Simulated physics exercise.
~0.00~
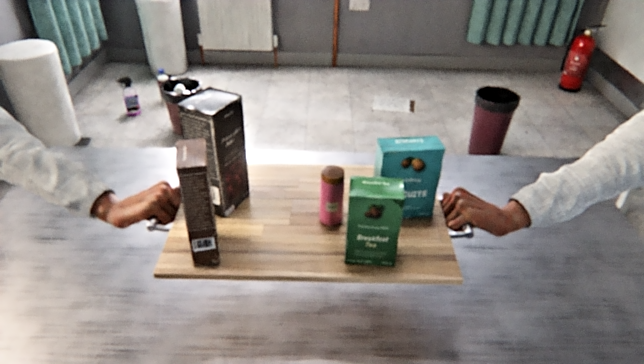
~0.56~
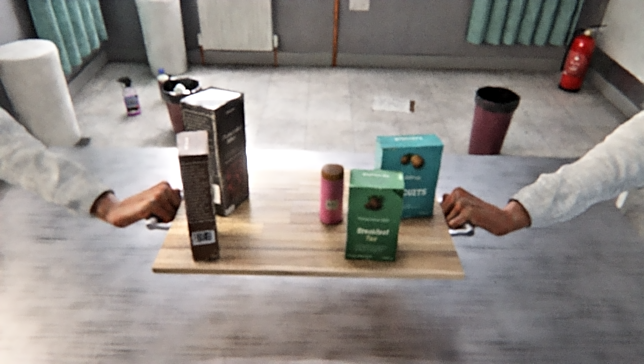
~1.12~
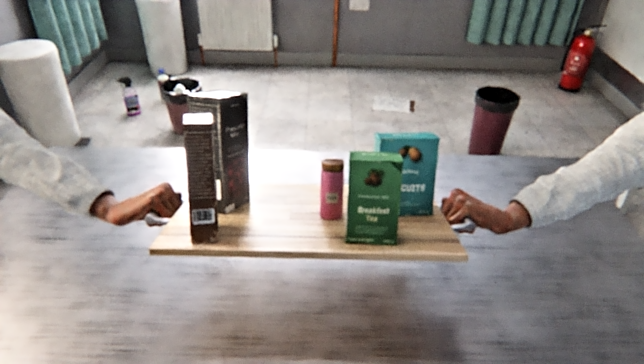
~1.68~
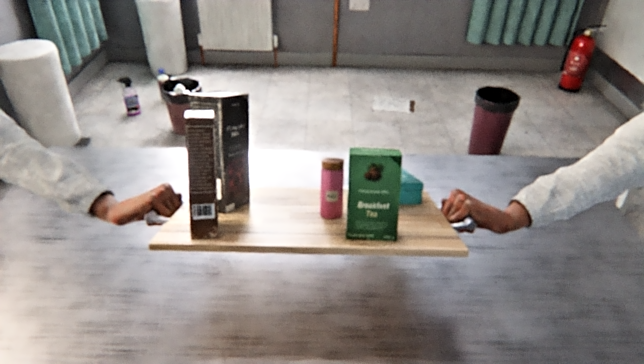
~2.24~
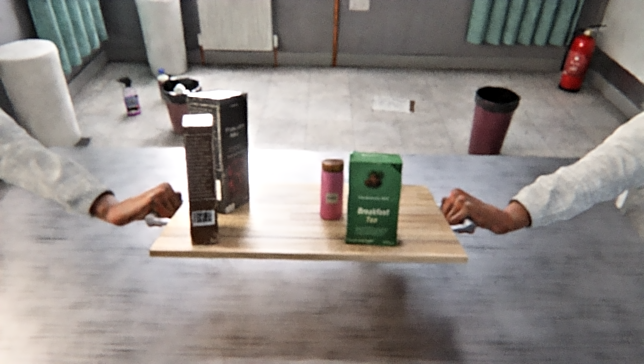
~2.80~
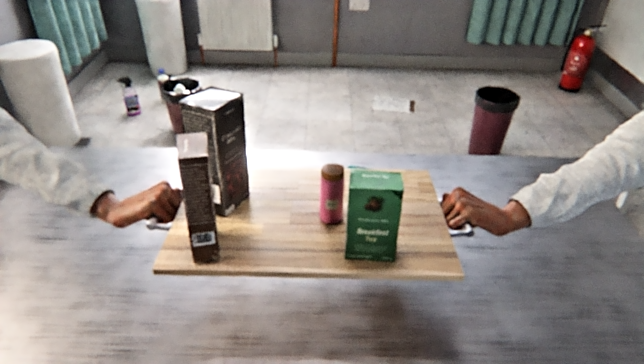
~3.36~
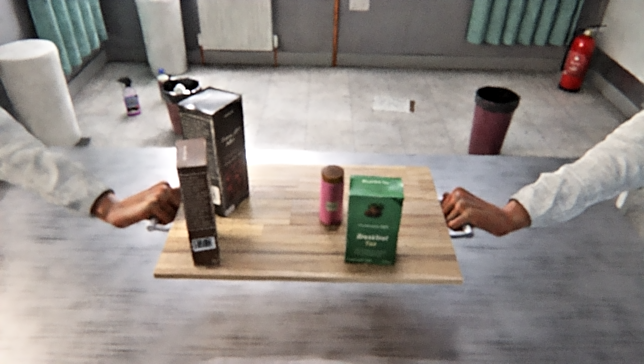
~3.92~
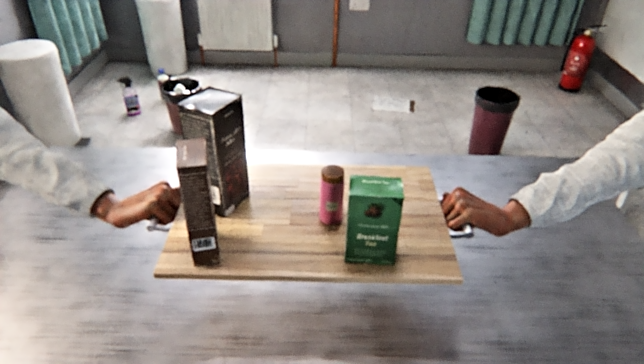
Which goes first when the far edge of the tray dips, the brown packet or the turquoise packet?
The turquoise packet goes first, toppling off the far side of the tray. The brown packet is still standing on the tray when it is level again.
In a grey room, two hands tip and level a tray, losing only the turquoise packet.
